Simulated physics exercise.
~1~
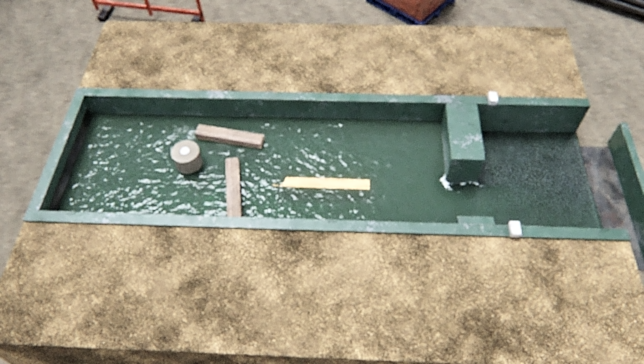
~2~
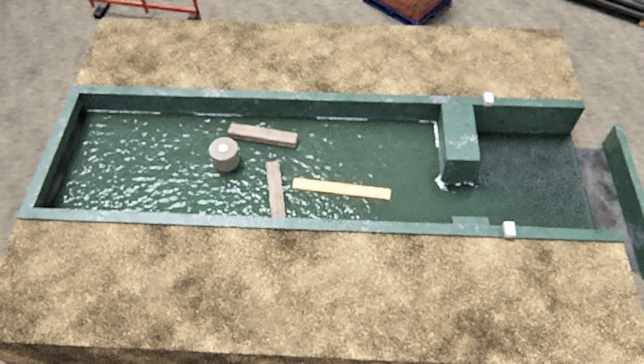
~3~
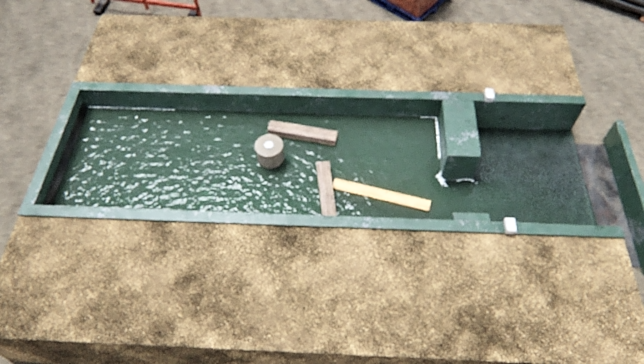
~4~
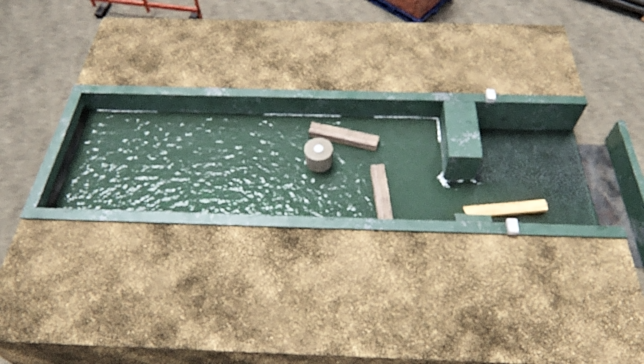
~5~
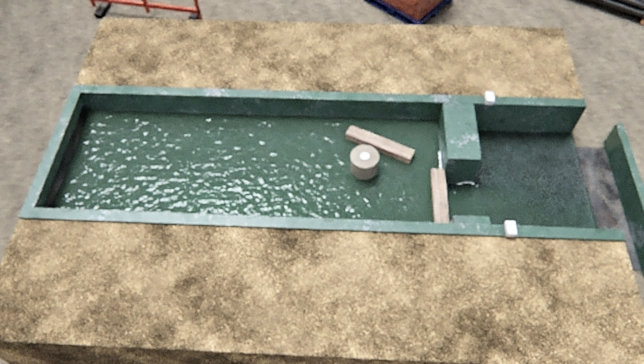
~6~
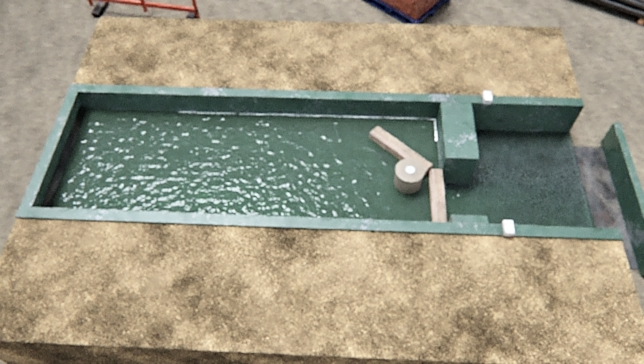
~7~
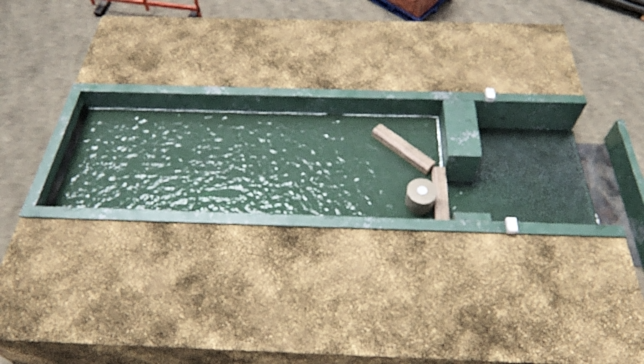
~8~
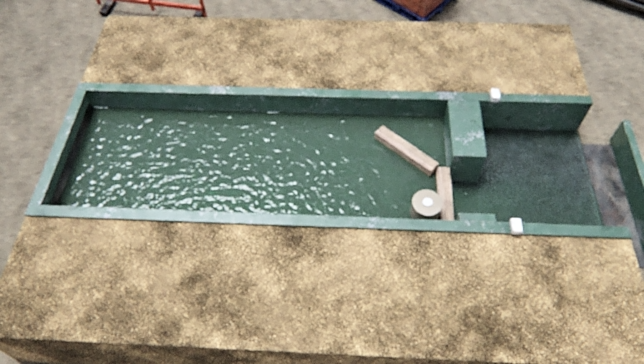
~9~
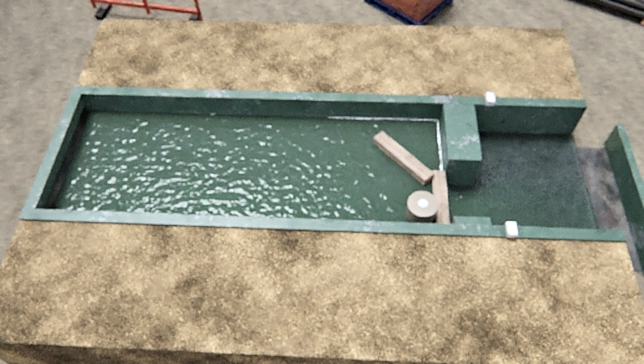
The clip shows a yellow plank, two brown beams and a round drum drifting right along a green-walled water channel; the plank slips through the gap beside a block and leaves view, while the other three gather at the opening and stay there.
